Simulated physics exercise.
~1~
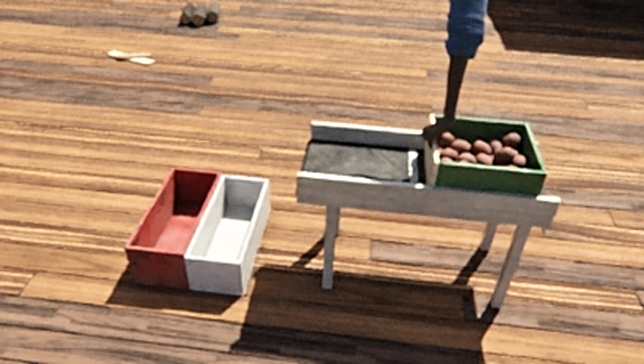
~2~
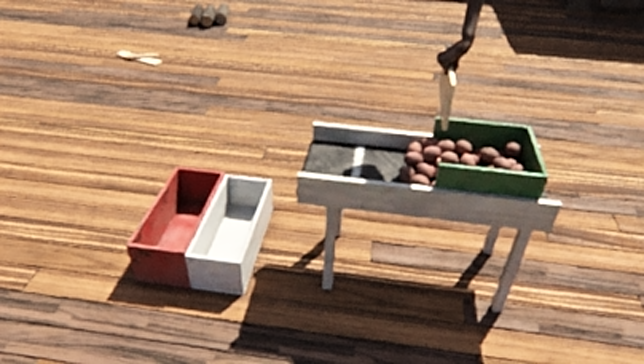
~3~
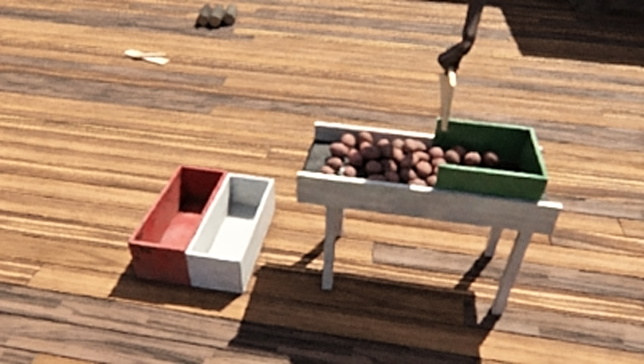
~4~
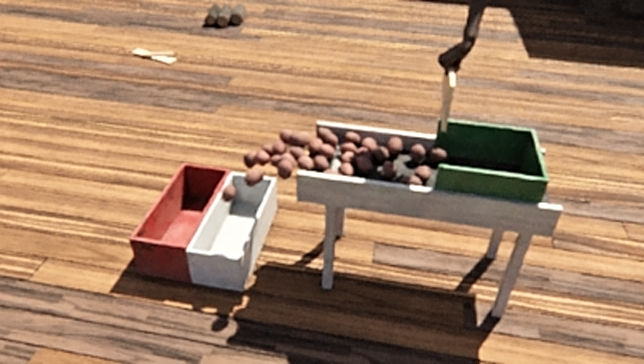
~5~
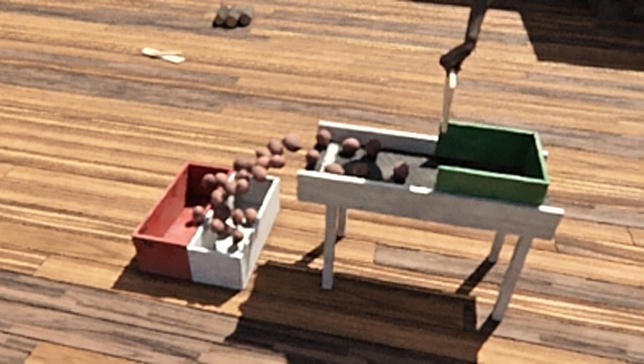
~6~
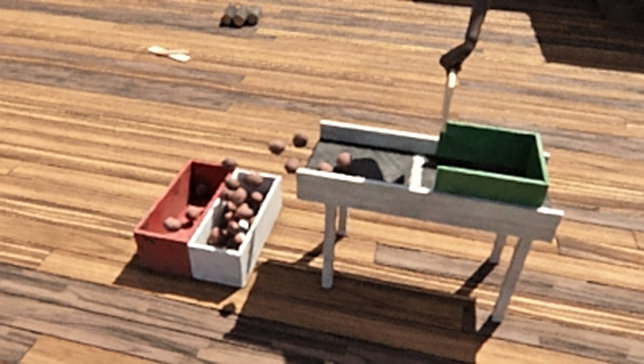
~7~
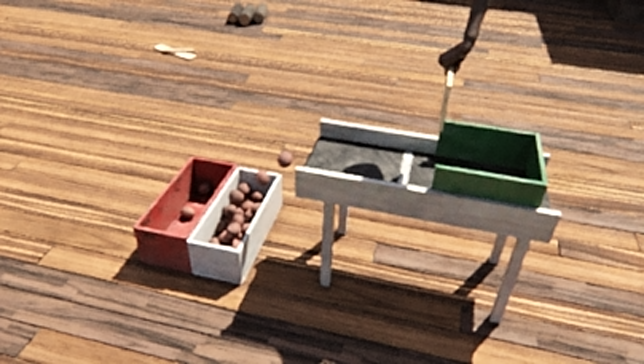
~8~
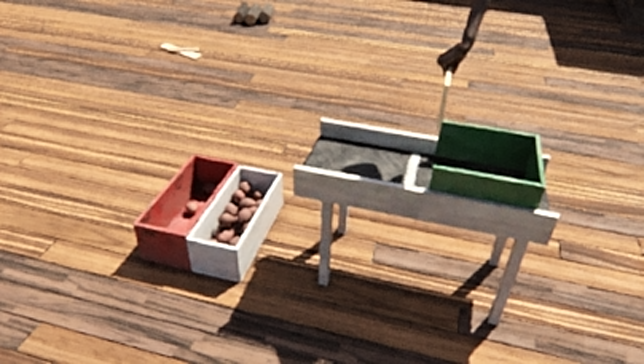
The clip opens on a plank floor where reddish-brown potatoes fill a green pen at the right end of a raised conveyor, with a white tub and a red bin side by side to the left. A dark arm lifts a pale gate, and the potatoes begin riding the belt leftward. They spread into a long cluster, then spill off the end and arc down toward the containers. Most drop into the white tub, while a few reach the red bin beyond. The last stragglers fall, leaving the belt and pen empty and the white tub holding a heap.
